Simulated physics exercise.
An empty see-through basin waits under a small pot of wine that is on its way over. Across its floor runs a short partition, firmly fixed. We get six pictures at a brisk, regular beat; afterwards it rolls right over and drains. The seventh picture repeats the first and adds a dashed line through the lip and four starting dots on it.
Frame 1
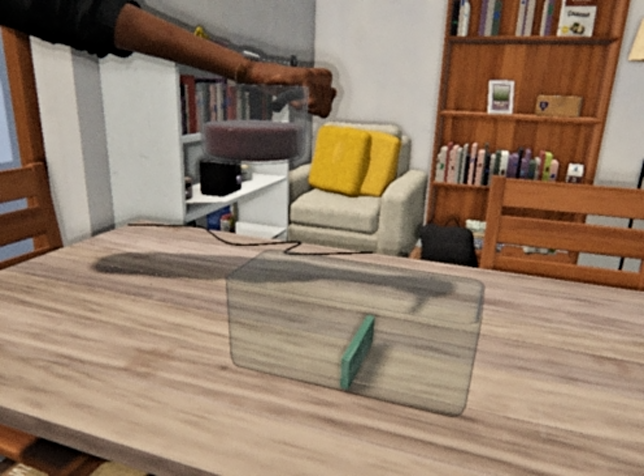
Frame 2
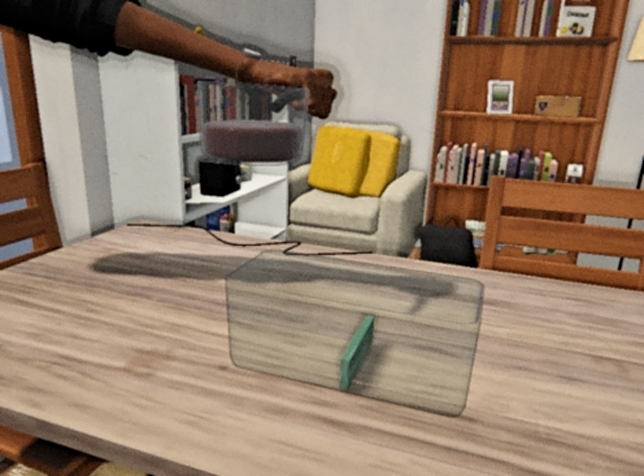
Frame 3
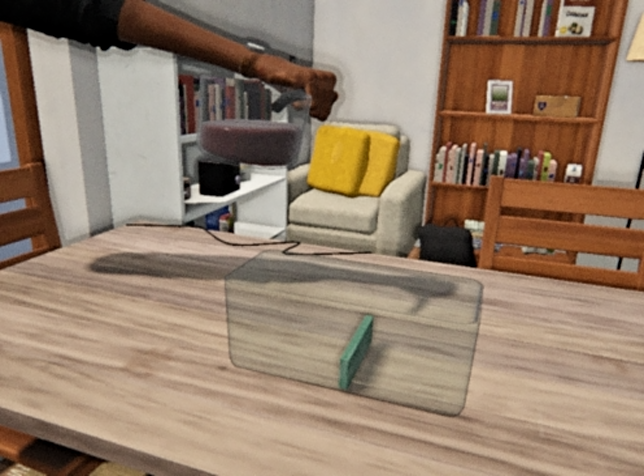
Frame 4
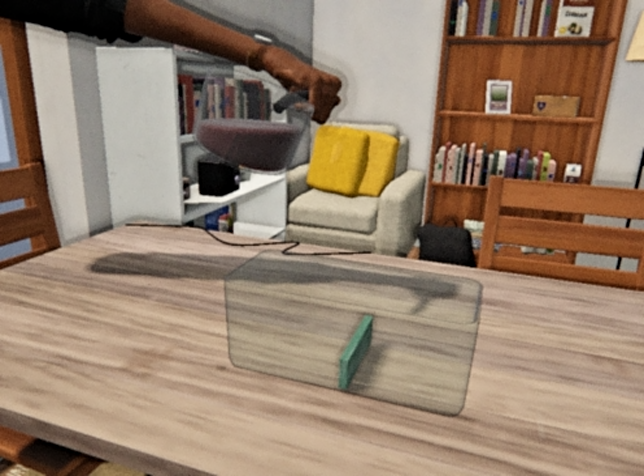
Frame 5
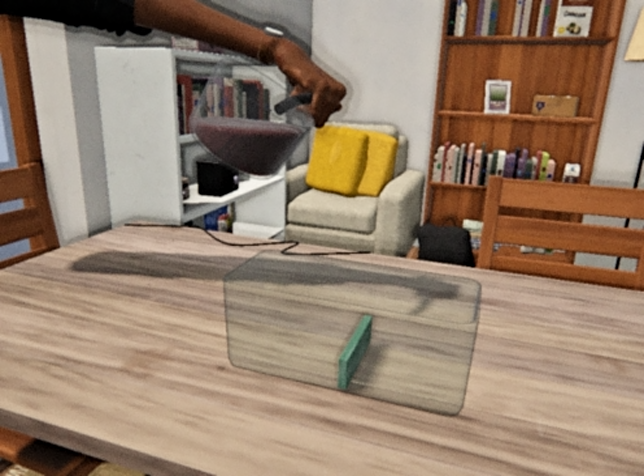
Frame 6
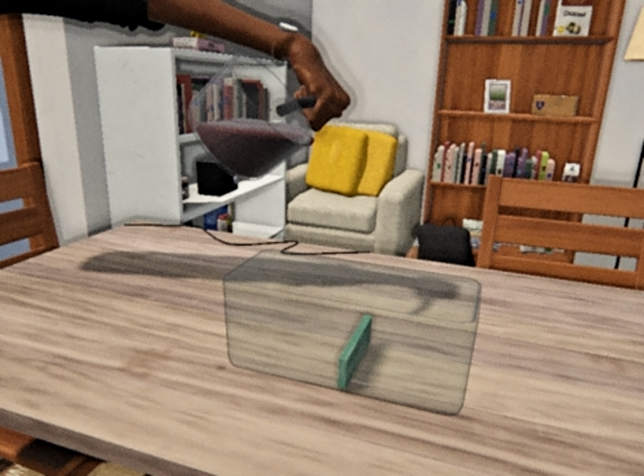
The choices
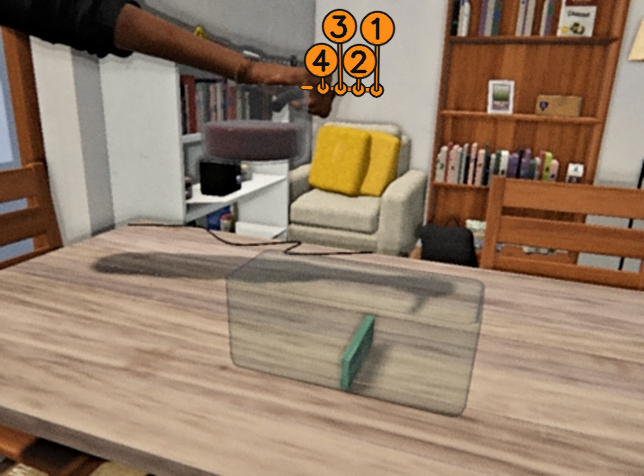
A dark-sleeved arm reaches in from the upper left, holding a small see-through pot of dull purplish-red wine above a pale wooden table, where a clear basin with a short green partition sits empty. The fixed view looks across the tabletop towards yellow cushions on a light armchair, between white and brown bookshelves. The hand gradually tilts the pot rightward until wine just crosses its lip.
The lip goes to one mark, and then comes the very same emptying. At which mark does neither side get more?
The best place is 4.
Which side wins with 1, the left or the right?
The right side.
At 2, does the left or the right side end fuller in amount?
The right side.
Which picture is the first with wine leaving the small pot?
In picture 6.
In orange, 1 at (376, 90); 2 at (358, 89); 3 at (340, 88); 4 at (323, 88).
With 1, about 6 % ends left of the wall and 93 % right of it.
With 2, about 6 % ends left of the wall and 93 % right of it.
With 3, about 7 % ends left of the wall and 92 % right of it.
With 4, about 41 % ends left of the wall and 58 % right of it.
